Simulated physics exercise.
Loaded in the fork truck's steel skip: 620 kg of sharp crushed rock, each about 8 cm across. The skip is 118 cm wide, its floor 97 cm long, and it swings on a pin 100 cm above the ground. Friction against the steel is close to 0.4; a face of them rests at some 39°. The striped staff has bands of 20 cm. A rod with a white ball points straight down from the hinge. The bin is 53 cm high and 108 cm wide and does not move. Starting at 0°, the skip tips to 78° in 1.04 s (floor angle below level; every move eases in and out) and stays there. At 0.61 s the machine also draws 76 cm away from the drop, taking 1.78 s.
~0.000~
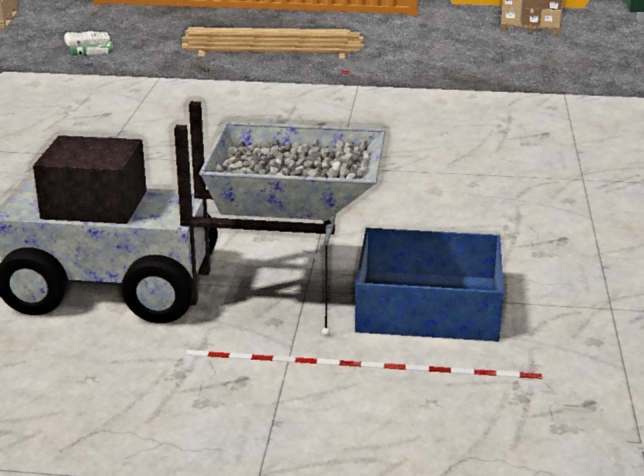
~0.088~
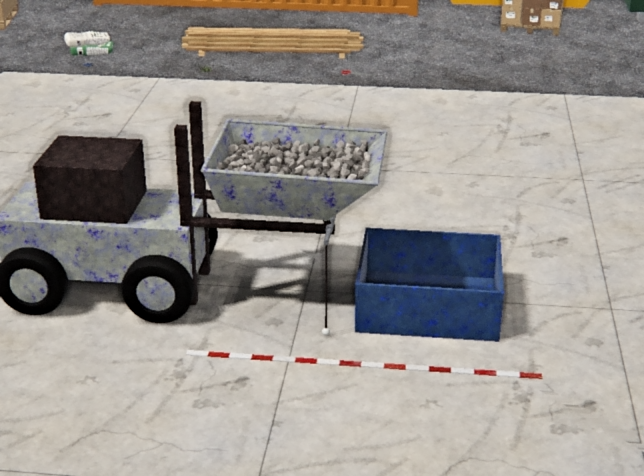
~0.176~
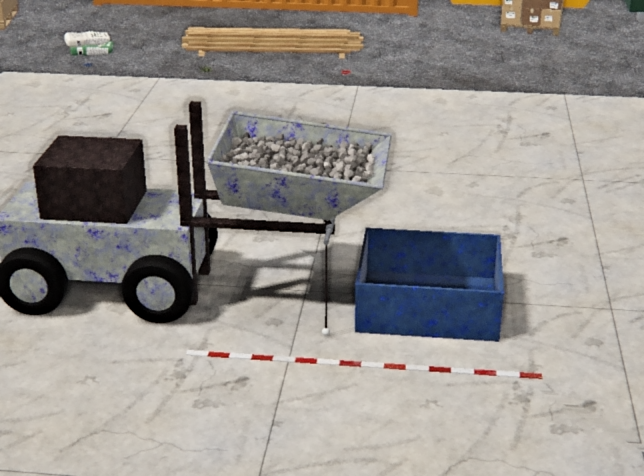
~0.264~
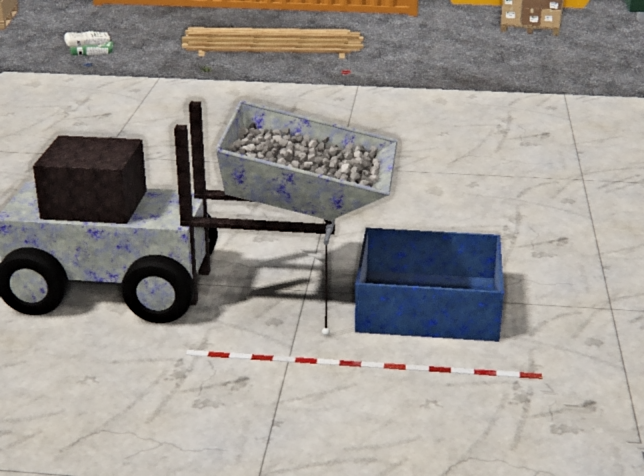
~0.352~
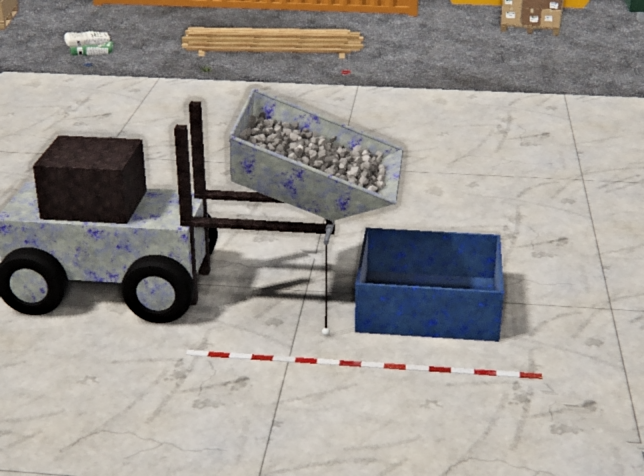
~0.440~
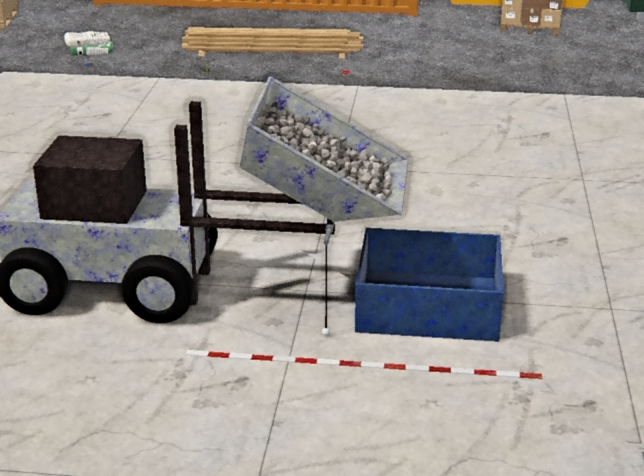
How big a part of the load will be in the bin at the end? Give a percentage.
Roughly 90 per cent ends in the bin.
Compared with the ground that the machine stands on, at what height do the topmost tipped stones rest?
Some 46 cm above that level.
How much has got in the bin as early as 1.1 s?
Some 35 per cent.
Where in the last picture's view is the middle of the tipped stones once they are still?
Near (434, 291).
After 0.8 s the floor is at 66°; 100 % in the skip; the foremost stones are at (409, 230).
After 1.1 s the floor is at 78°; 59 % in the skip, 35 % in the bin, 5 % beside or beyond the bin; the foremost stones are at (454, 307).
After 2.8 s the floor is at 78°; 0 % in the skip, 1 % short of the bin, 89 % in the bin, 11 % beside or beyond the bin; the foremost stones are at (537, 328).
After 5.5 s the floor is at 78°; 0 % in the skip, 1 % short of the bin, 89 % in the bin, 11 % beside or beyond the bin; the foremost stones are at (537, 328).
